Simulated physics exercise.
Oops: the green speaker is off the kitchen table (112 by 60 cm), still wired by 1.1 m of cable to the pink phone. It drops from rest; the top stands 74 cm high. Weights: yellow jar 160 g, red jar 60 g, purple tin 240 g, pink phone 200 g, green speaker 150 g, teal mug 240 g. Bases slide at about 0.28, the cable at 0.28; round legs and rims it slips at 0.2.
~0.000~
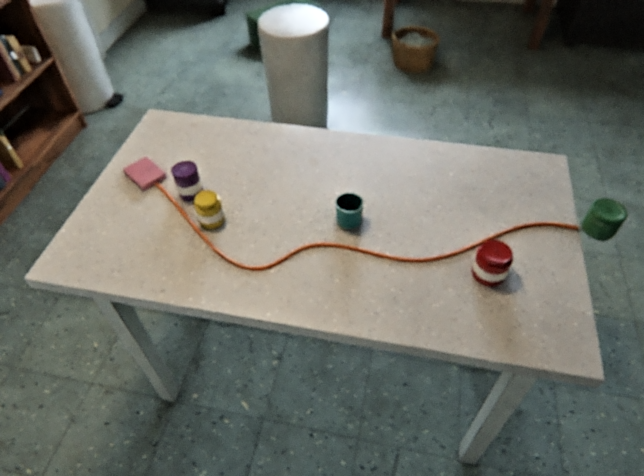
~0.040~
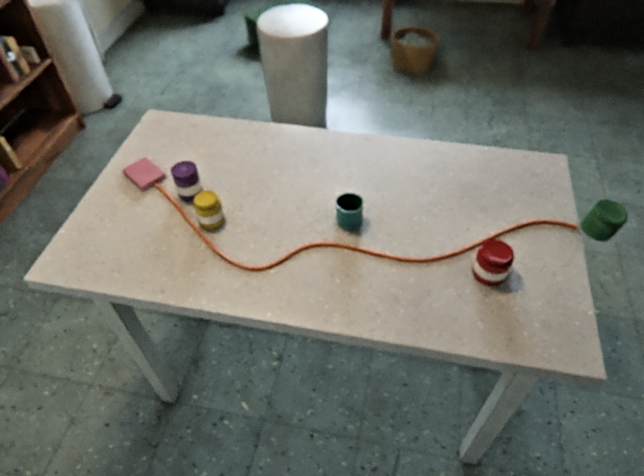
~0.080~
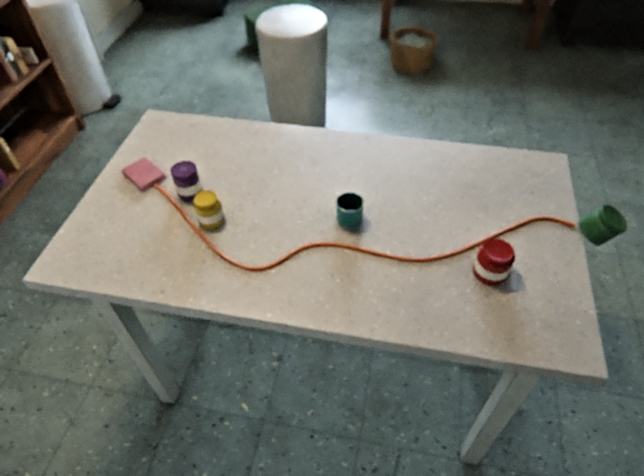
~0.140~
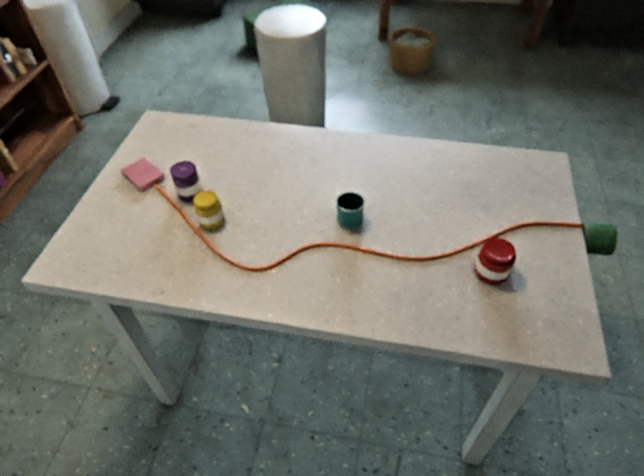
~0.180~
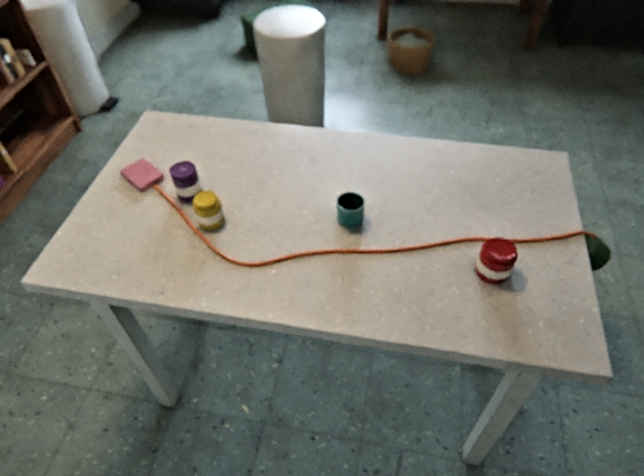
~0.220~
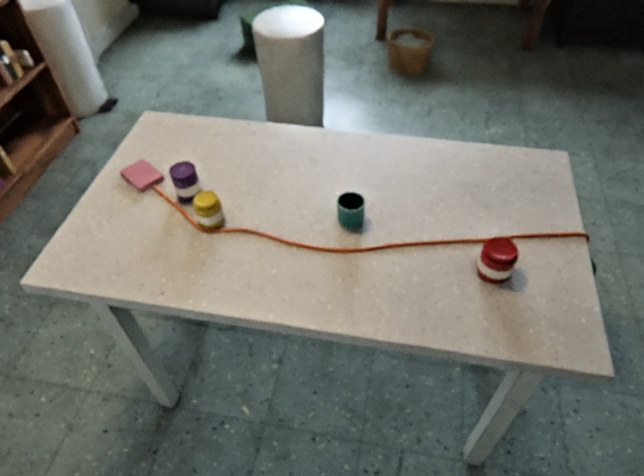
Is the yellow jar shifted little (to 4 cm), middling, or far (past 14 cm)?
Result: Yellow jar moves a moderate way.
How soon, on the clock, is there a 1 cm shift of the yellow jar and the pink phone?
Yellow jar 0.26 s, pink phone 0.26 s.
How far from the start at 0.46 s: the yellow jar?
About: Yellow jar 6 cm.
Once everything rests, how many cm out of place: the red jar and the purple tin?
About: Red jar 0 cm, purple tin 4 cm.
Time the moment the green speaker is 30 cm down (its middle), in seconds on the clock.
That is: Never.
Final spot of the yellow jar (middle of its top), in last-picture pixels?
Near (226, 178).
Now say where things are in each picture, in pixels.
Yellow jar (206, 197); cable runs through (532, 224) (443, 257) (337, 245) (238, 265) (180, 209), in the first frame.
Green speaker (610, 210); cable runs through (531, 223) (337, 245) (179, 209), in the second frame.
Green speaker (603, 225); cable runs through (530, 220) (338, 245) (179, 209), in the third frame.
Green speaker (597, 239); cable runs through (536, 223) (339, 245) (179, 210), in the fourth frame.
Green speaker (589, 251); cable runs through (561, 237) (349, 251) (178, 210), in the fifth frame.
Yellow jar (205, 198); cable runs through (581, 234) (367, 249) (264, 235) (180, 210), in the sixth frame.
By 0.5 s, the cable's tail end at (172, 199); yellow jar 7 cm off its start, green speaker over the edge, pink phone 7 cm off its start.
By 0.7 s, the cable's tail end at (186, 200); yellow jar 7 cm off its start, pink phone 10 cm off its start, green speaker over the edge.
By 1.0 s, the cable's tail end at (188, 200); yellow jar 7 cm off its start at (226, 178), pink phone 11 cm off its start at (167, 194), green speaker over the edge.
By 1.2 s, the cable's tail end at (188, 200); yellow jar 7 cm off its start, pink phone 11 cm off its start, green speaker over the edge.
By 2.4 s, the cable's tail end at (188, 200); yellow jar 7 cm off its start at (226, 178), pink phone 11 cm off its start at (167, 194), green speaker over the edge, purple tin 3 cm off its start at (196, 169).
